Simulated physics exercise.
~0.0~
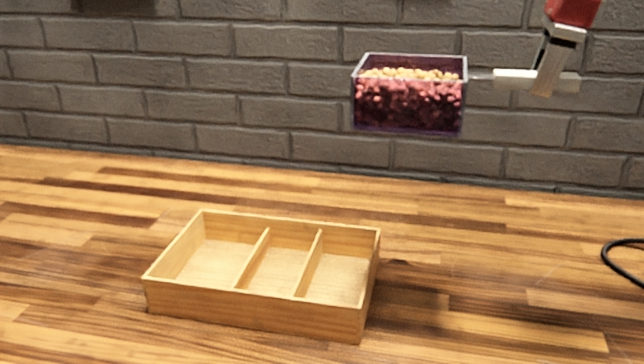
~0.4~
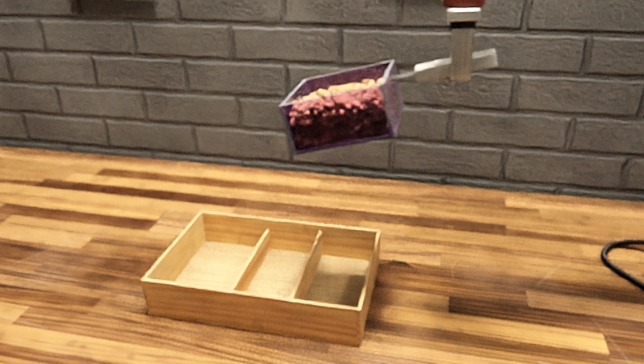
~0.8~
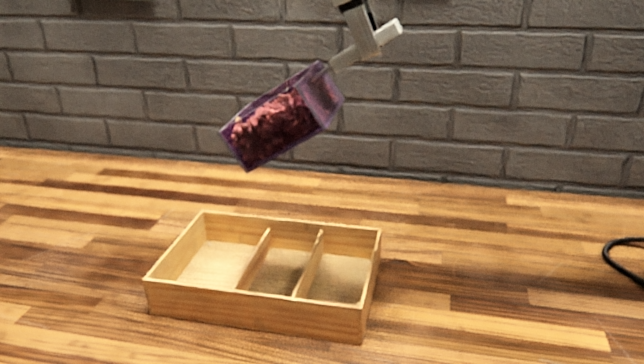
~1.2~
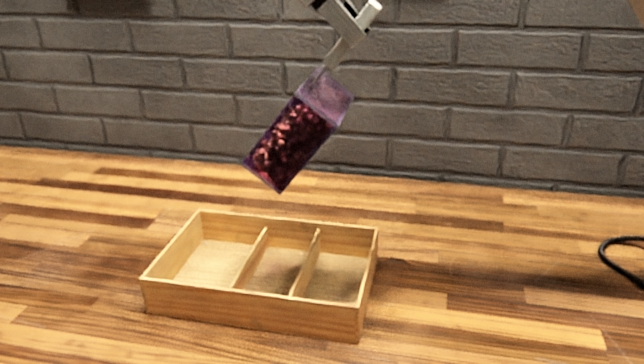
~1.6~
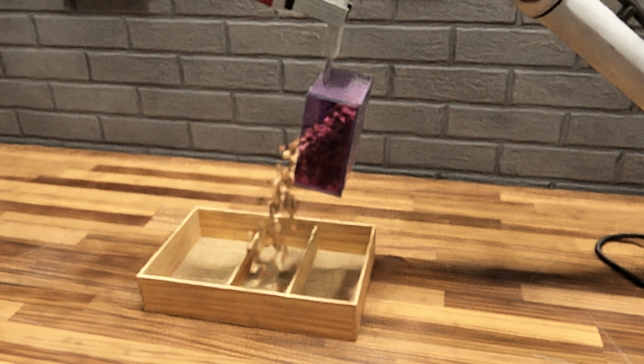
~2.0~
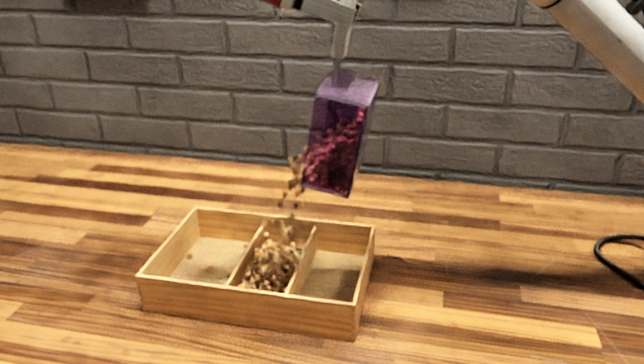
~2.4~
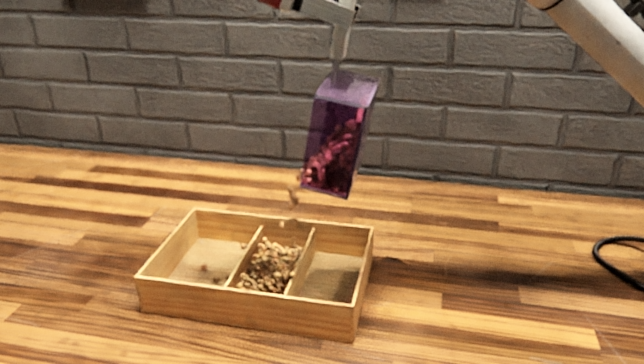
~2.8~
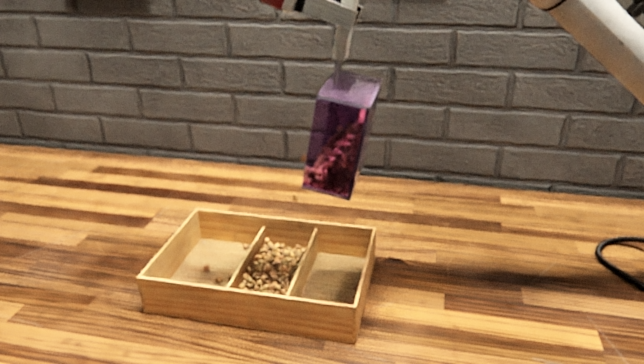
The clip shows a robot arm carrying a translucent purple box of small pieces leftward over a three-part wooden tray and tipping it steeply. Pieces pour mostly into the middle compartment until the flow stops, leaving a small heap there and many still in the box.
